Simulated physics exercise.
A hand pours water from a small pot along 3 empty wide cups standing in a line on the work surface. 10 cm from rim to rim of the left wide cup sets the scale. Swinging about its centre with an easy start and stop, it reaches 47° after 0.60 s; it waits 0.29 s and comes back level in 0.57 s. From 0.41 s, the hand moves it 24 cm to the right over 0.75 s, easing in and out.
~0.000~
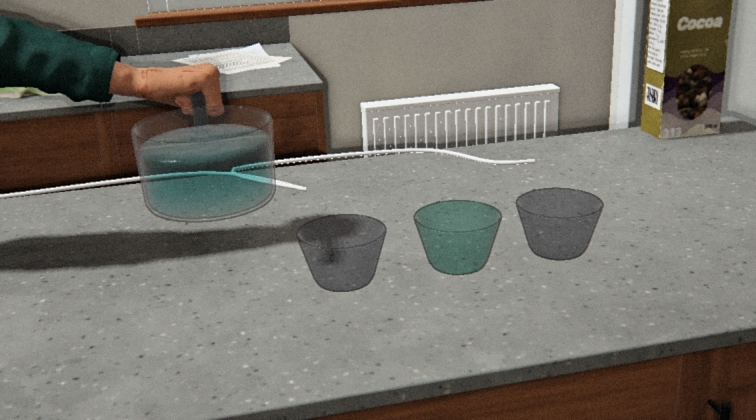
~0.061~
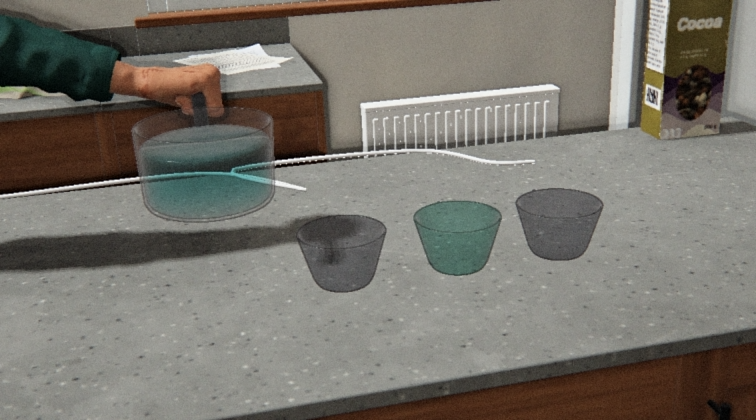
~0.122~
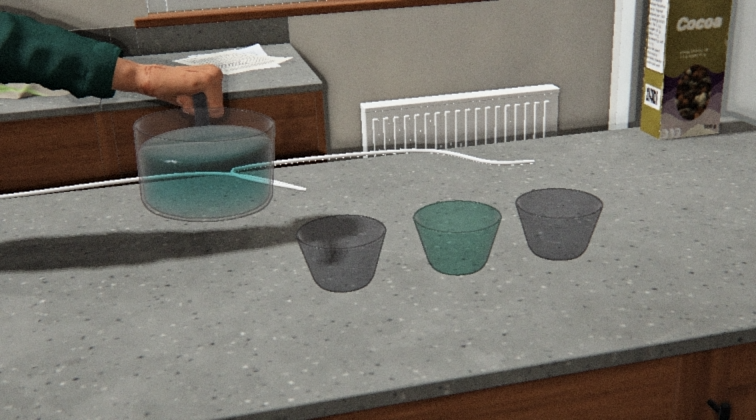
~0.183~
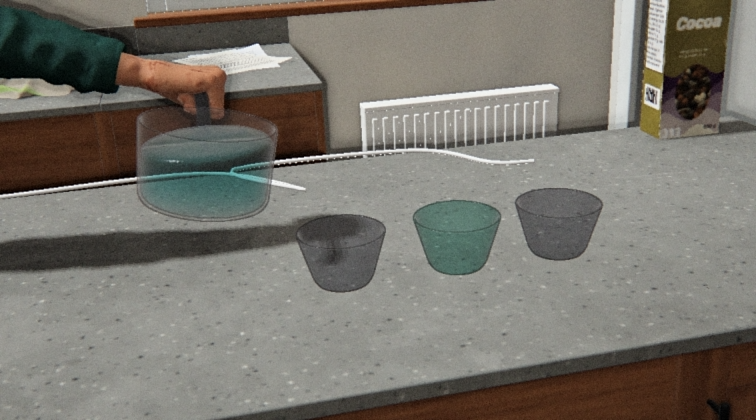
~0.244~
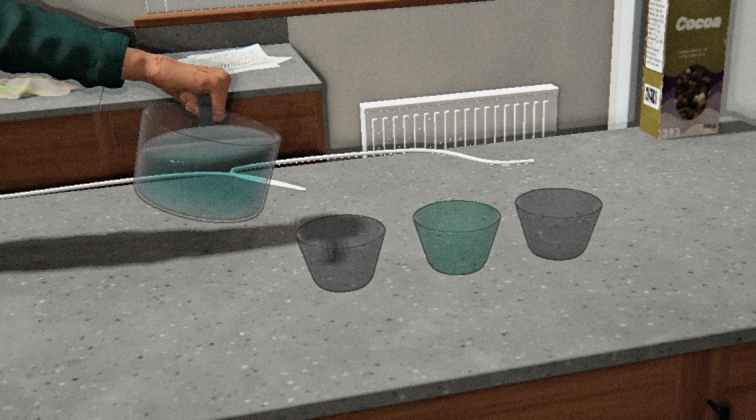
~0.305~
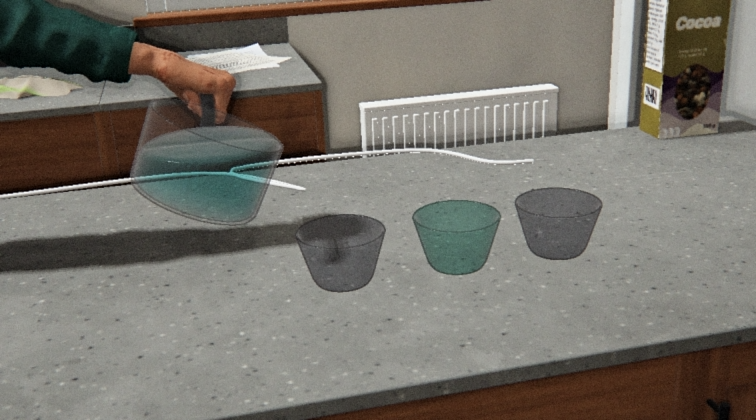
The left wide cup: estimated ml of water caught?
I would say about 90 ml.
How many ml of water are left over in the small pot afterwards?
Roughly 530 ml stays in it.
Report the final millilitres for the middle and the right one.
Roughly 70 ml middle, 160 ml right.
After 0.60 s the tilt is 47° and from the left they hold 60 ml, 0 ml, 0 ml, the small pot 920 ml, and 5 ml is on the work surface.
After 0.82 s the tilt is 47° and from the left they hold 90 ml, 15 ml, 0 ml, the small pot 760 ml, and 40 ml is on the work surface.
After 1.04 s the tilt is 39° and from the left they hold 90 ml, 60 ml, 40 ml, the small pot 560 ml, and 130 ml is on the work surface.
After 1.29 s the tilt is 10° and from the left they hold 90 ml, 65 ml, 140 ml, the small pot 525 ml, and 180 ml is on the work surface.
In the end from the left they hold 90 ml, 65 ml, 155 ml, the small pot 525 ml, and 215 ml is on the work surface.
